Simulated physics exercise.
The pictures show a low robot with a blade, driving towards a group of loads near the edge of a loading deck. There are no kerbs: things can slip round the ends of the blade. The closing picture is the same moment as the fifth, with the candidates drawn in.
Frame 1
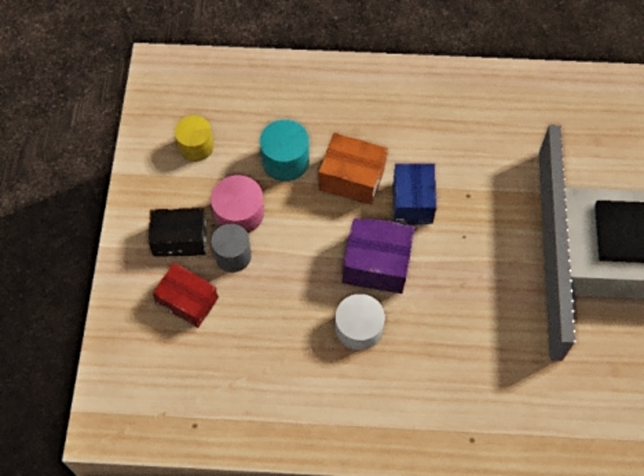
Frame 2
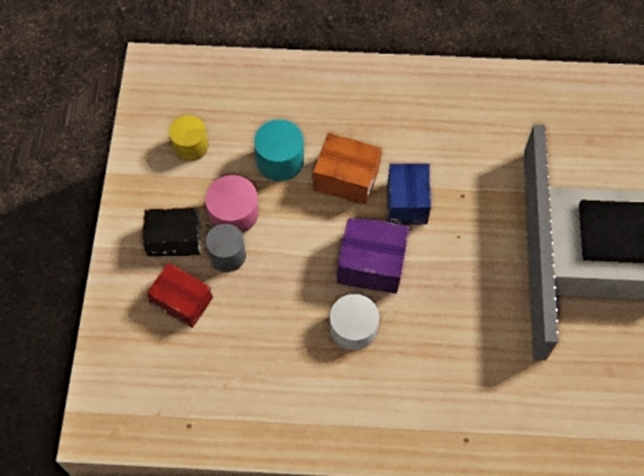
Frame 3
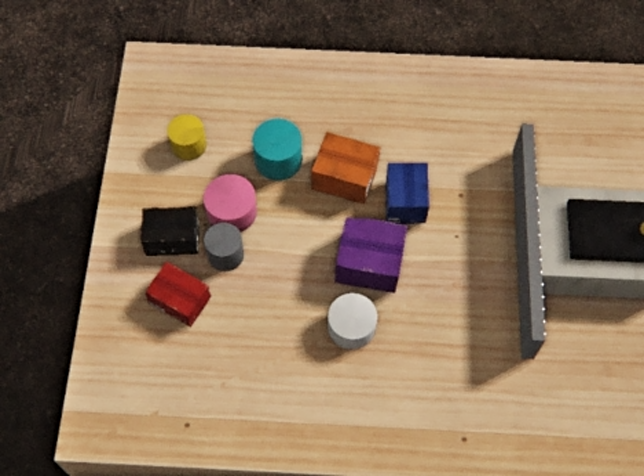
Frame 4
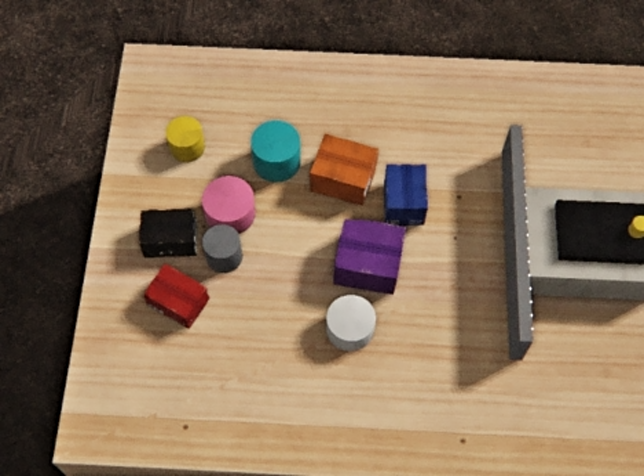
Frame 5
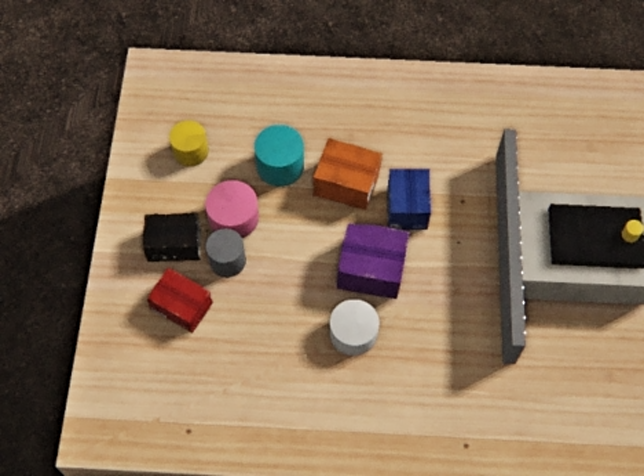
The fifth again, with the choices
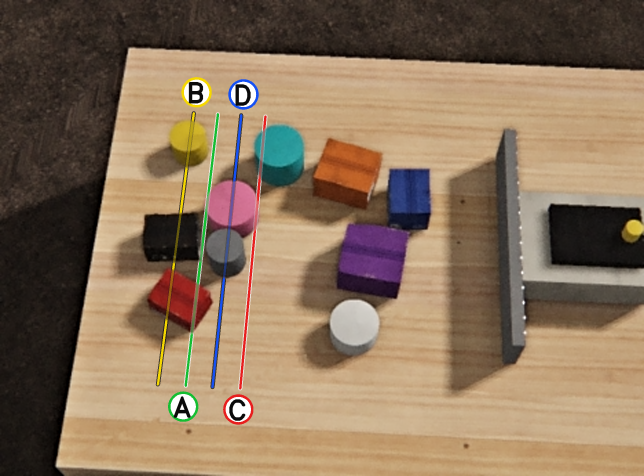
On a wooden deck, a low robot with a grey blade moving slowly left towards a still group of coloured canisters and parcels.
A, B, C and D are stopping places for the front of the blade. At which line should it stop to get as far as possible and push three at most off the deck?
Up to line B.
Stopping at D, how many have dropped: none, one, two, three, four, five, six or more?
By then, none.
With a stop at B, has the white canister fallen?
No.
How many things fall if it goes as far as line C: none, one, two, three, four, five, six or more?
The count is none.
On the copy, A at (203, 241); B at (177, 239); C at (254, 243); D at (228, 242).
On B. First, robot (468, 229); turquoise canister (269, 154); orange parcel (316, 173).
Then, robot (346, 223); yellow canister (146, 137); black parcel (149, 234).
Finally, robot (250, 219); black parcel over the edge; grey canister over the edge; two fallen.
By contrast, A is within the limit but short; C is within the limit but short; D is within the limit but short.
